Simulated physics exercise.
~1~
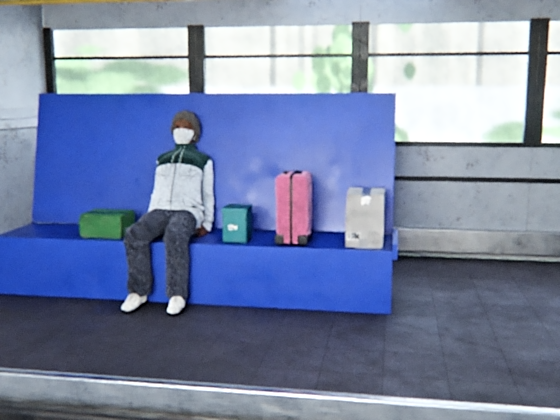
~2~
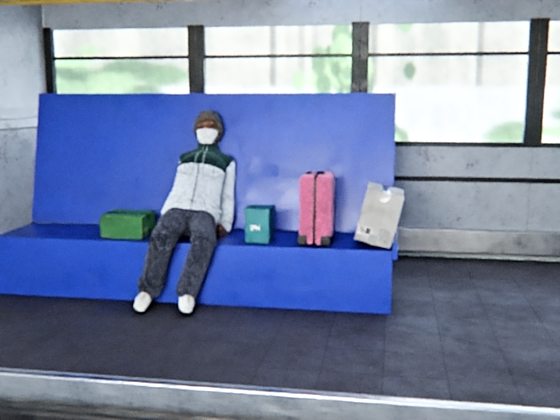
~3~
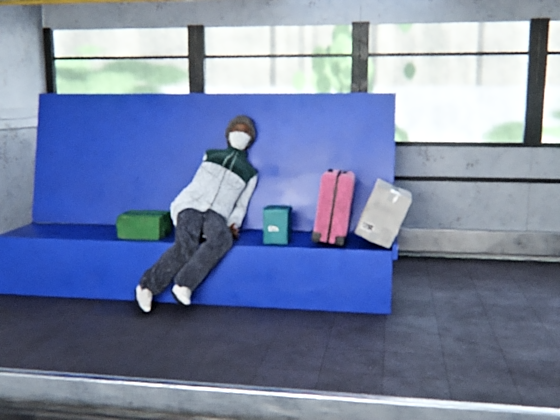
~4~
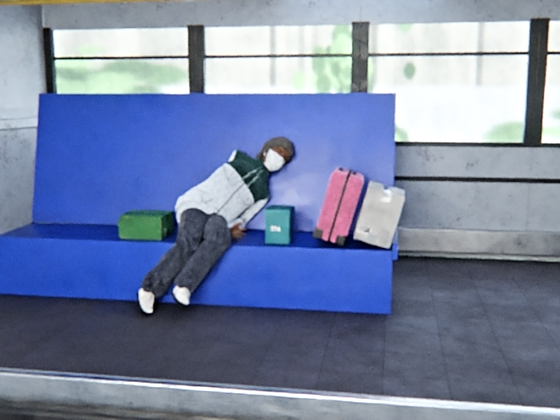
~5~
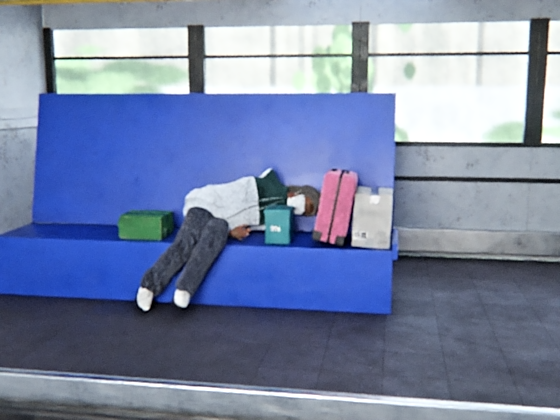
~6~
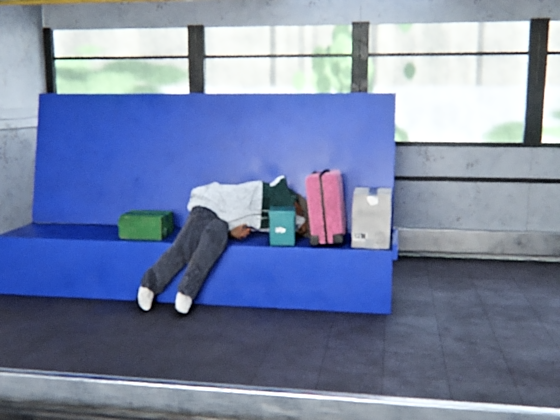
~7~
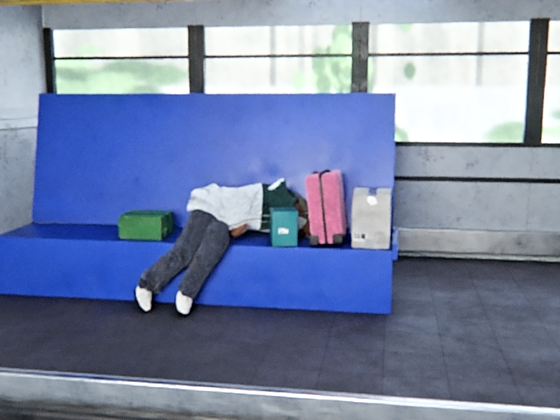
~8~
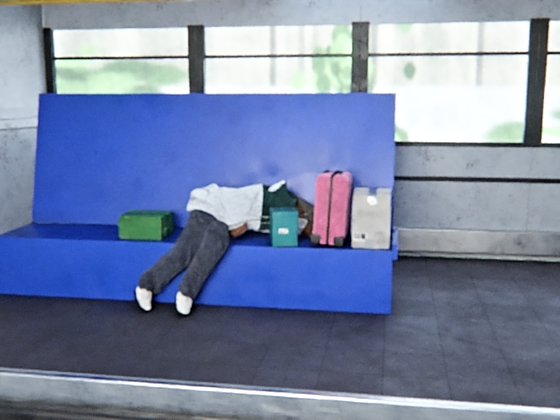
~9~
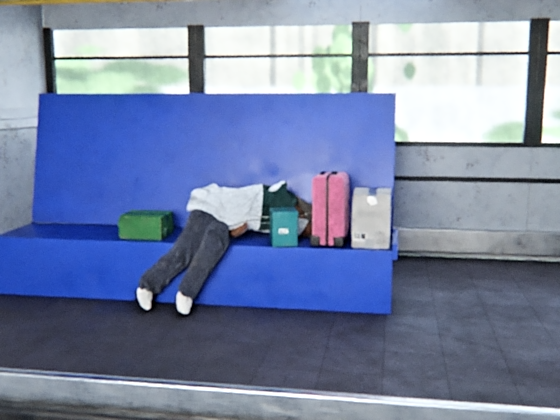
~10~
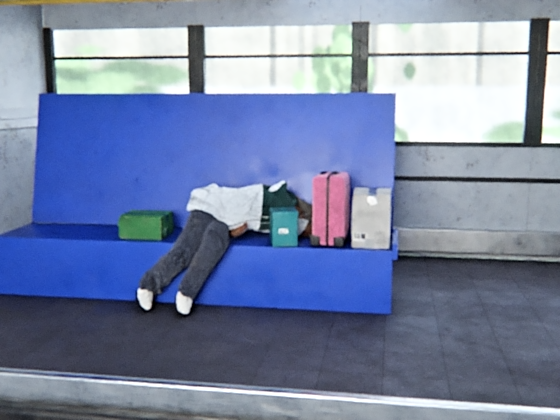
To begin with, a masked passenger in a beanie sits slumped on a long blue bench, with a green carton on the left and a teal tub, a pink case and a pale pack on the right. The passenger and bags slide right, and the pack tips toward the bench end. The pink case leans over too as the passenger topples sideways to the right. The pack settles upright, then the case, while the passenger sinks face down behind the teal tub. Finally everything lies still, with all four items and the passenger still on the bench.
